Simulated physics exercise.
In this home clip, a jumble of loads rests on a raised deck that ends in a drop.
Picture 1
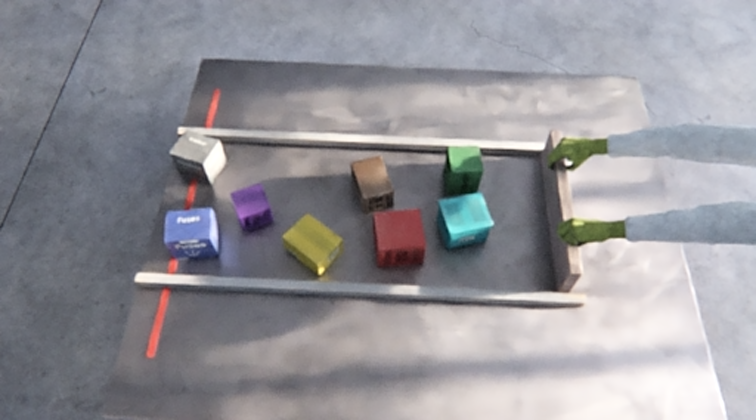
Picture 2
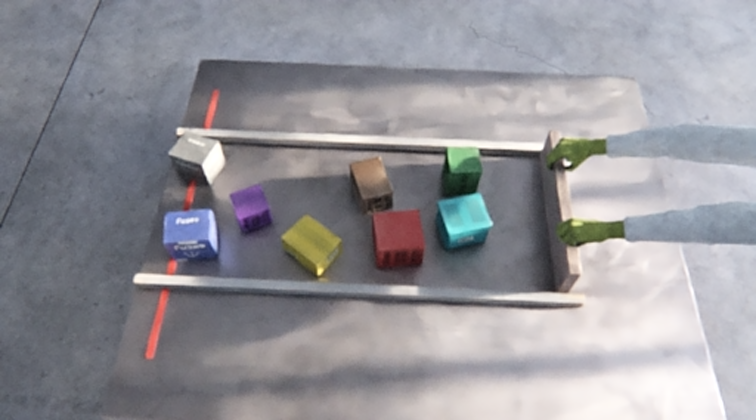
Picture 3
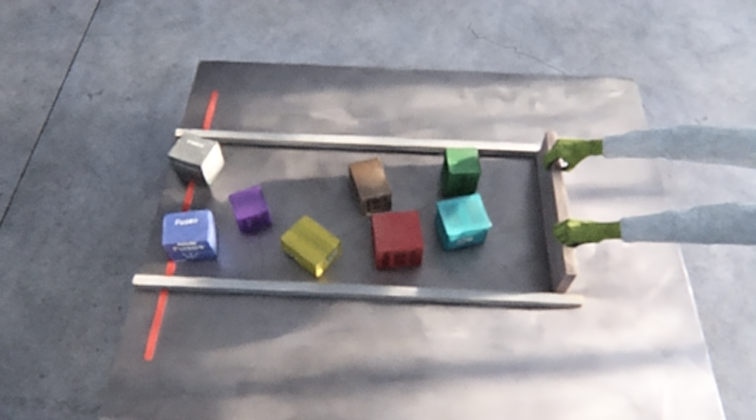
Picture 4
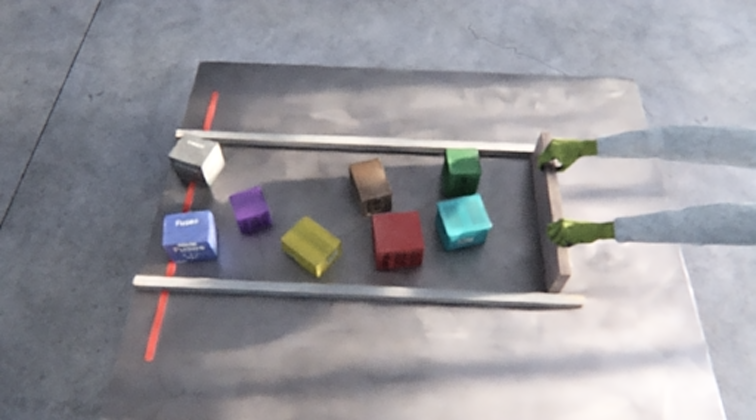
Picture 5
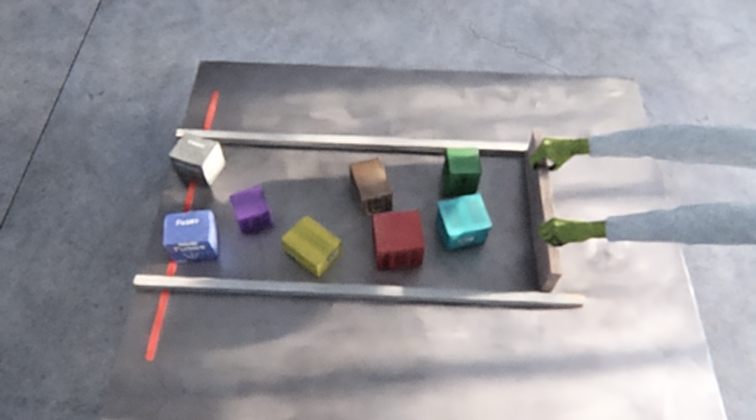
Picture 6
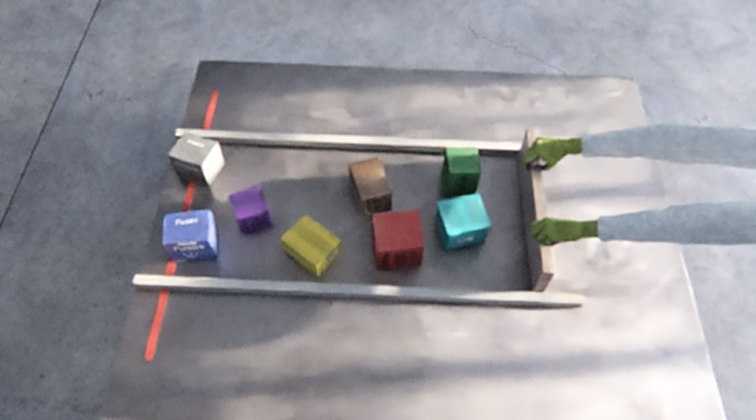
Two green-gloved hands slowly pushed a plank a short way left between two rails, while the scattered colored boxes ahead of it, including a turquoise one and a red one, stayed practically still.
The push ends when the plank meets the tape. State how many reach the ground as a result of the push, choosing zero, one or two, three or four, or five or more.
The push is going to send five or more over the edge.
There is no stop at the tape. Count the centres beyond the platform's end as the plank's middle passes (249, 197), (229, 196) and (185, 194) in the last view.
Going through the three places, I get 1, 2 and 5.
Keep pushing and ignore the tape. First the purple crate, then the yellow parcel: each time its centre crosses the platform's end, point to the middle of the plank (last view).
First near (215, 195), second near (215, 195).
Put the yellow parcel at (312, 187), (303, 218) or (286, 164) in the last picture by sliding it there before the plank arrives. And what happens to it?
At the three spots, the yellow parcel tips over, tips over and tips over.
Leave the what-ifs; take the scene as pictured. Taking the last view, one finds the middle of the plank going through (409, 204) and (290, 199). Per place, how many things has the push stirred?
The first number is 5, the next one 7.
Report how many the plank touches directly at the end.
The count in contact is 3.
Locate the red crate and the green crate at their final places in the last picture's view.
The first near (148, 248), the second near (176, 158).
A little later, none off yet; grey box at rest near (197, 159); blue box at rest near (192, 236); purple crate at rest near (250, 209).
Next, none off yet; grey box shifted a little near (176, 160); blue box shifted about its own width near (142, 232); purple crate shifted well along near (188, 202).
When it is over, the number that fall off is five or more; down, brown crate, yellow parcel, purple crate, blue box and grey box.
